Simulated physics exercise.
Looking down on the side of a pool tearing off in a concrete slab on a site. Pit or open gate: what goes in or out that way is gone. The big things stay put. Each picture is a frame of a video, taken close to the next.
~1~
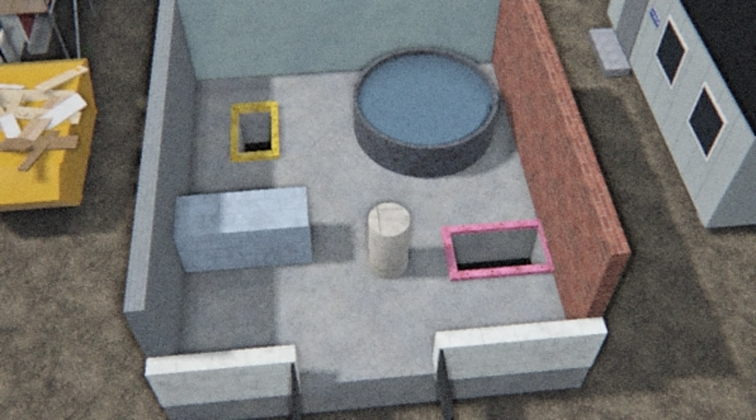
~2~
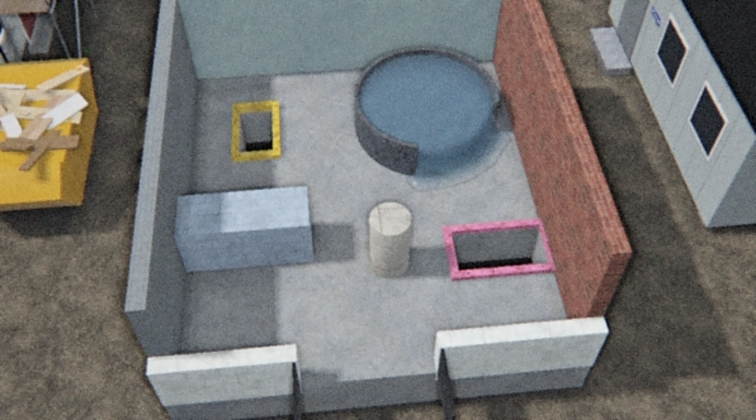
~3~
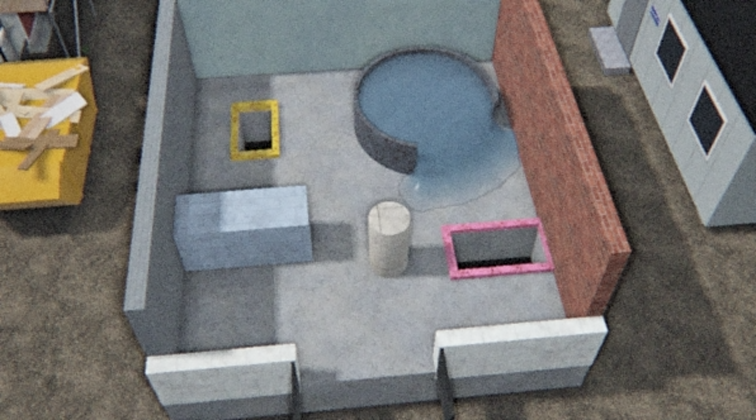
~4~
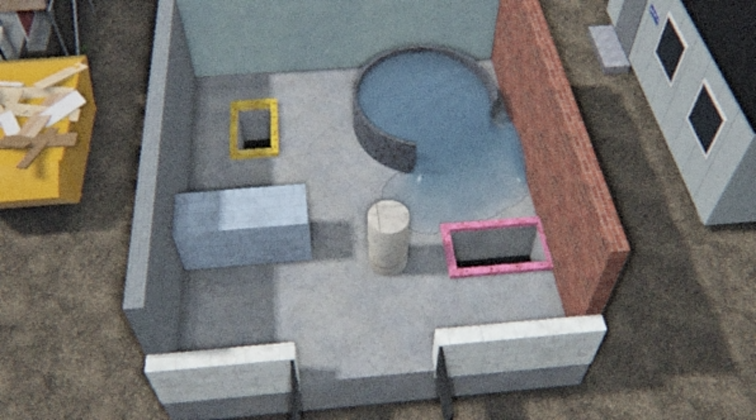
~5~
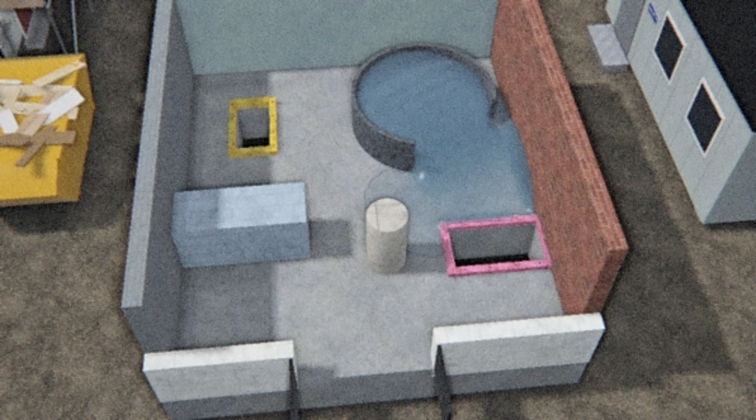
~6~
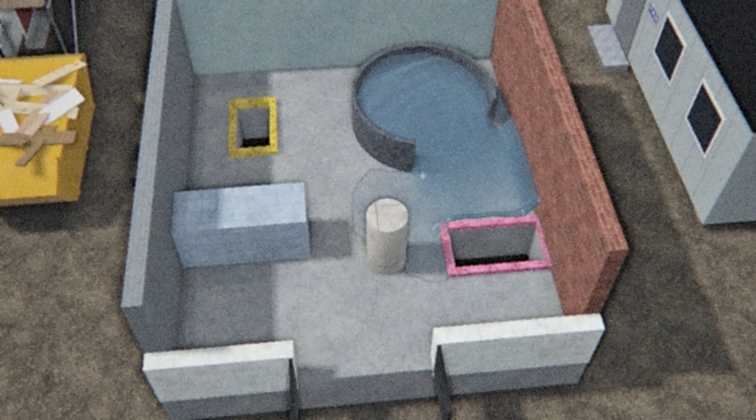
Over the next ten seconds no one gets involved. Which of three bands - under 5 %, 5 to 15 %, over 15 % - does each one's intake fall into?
The gate claims an in-between share - five to fifteen per cent; the yellow pit claims a light share - short of five per cent; the pink pit claims a heavy share - exceeding fifteen per cent.
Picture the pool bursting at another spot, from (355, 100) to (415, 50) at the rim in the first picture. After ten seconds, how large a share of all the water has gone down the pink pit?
For pink, roughly 6 in a hundred.
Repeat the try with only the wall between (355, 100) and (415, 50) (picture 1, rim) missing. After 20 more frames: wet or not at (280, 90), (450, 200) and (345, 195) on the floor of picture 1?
Well, the first is hit by the spill, the next missed by the spill, the last hit by the spill.
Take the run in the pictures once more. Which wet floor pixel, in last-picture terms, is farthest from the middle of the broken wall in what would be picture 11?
Farthest reach: About (407, 355).
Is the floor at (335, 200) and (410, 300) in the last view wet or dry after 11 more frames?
Well, the first is dry underfoot and the second is wet underfoot.
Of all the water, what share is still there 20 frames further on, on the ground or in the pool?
Estimate: 60 %.
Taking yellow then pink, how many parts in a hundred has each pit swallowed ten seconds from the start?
Roughly 0 per cent, then 40 per cent.
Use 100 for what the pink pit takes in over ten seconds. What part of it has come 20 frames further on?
Roughly 90 percent.
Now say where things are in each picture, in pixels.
Still water in the pool at (425, 99), in the first frame.
Water pours out at (467, 157) and has run to (410, 178), in the second frame.
The front is at (413, 202), out from the gap at (466, 157), in the third frame.
Water pours out at (466, 157) and has run to (416, 227), in the fourth frame.
Water pours out at (464, 156) and has run to (407, 244), in the fifth frame.
Water pours out at (464, 156) and has run to (427, 275), in the sixth frame.
A moment on, water covers 25 % of the floor; the gate 0 %, the yellow pit 0 %, the pink pit 12 %.
Next, water covers 30 % of the floor; the gate 1 %, the yellow pit 0 %, the pink pit 26 %.
Then, water covers 45 % of the floor; the gate 3 %, the yellow pit 0 %, the pink pit 37 %.
Later, water covers 80 % of the floor; the gate 5 %, the yellow pit 0 %, the pink pit 40 %.
In the end, water covers 95 % of the floor; the gate 8 %, the yellow pit 0 %, the pink pit 41 %.
